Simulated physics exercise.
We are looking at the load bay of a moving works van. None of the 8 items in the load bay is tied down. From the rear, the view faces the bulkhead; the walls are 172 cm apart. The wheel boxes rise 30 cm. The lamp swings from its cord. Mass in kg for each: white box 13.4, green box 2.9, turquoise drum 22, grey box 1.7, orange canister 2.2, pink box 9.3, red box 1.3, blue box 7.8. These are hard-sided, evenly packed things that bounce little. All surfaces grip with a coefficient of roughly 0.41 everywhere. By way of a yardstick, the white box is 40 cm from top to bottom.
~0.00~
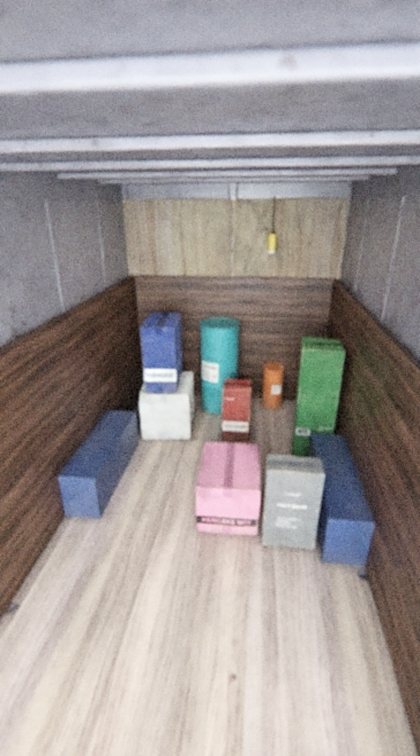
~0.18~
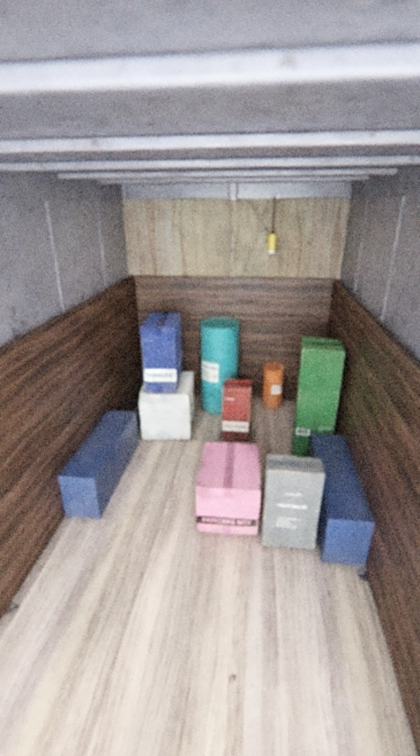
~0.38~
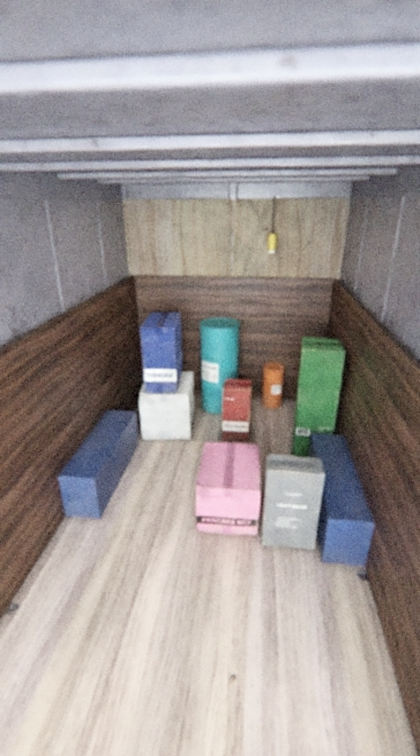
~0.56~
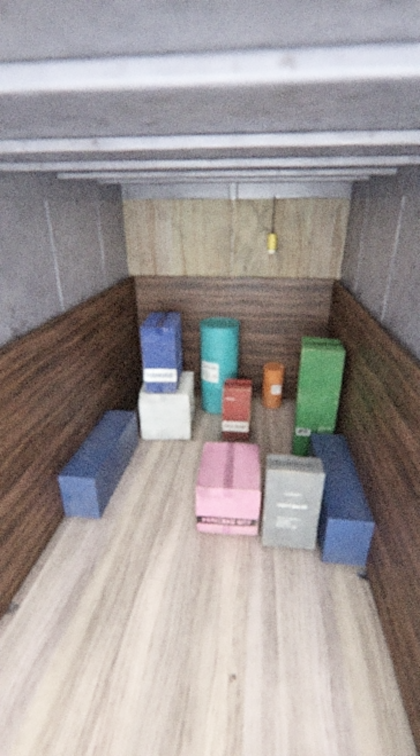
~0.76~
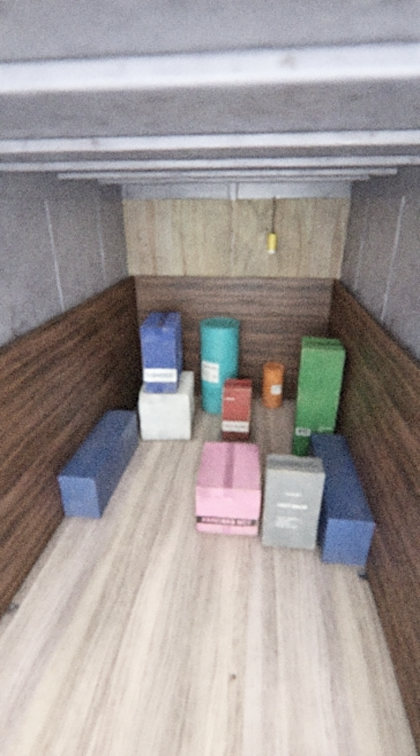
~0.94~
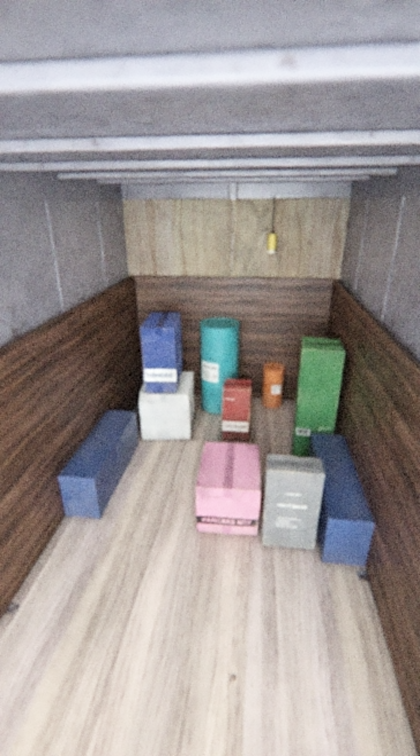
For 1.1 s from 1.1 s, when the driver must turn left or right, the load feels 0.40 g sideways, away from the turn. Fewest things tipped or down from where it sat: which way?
Go left.
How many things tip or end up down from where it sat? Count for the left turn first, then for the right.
Steering left costs 0, steering right costs 1.
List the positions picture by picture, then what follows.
The first frame shows steady run; white box (169, 404); green box (316, 400).
The second frame shows push 0.42 g jolt; orange canister (273, 385); pink box (230, 486).
The third frame shows push 0.12 g jolt; red box (237, 410); blue box (163, 352).
The fourth frame shows steady run; turquoise drum (220, 366); grey box (291, 502).
The fifth frame shows steady run; orange canister (273, 385); pink box (230, 486).
The sixth frame shows steady run; white box (169, 404); green box (316, 400).
Turning left. Around 1.54 s, push 0.40 g right.
Around 1.84 s, push 0.40 g right; green box shifted 3 cm near (320, 400).
Around 2.24 s, steady run; green box shifted 2 cm near (320, 400).
Finally (3.0 s), all 8 still in place (within 15 cm). In the last view, white box near (169, 404), green box near (319, 401).
Turning right instead, green box tipped over or down from where it sat, 1 of 8 in all.
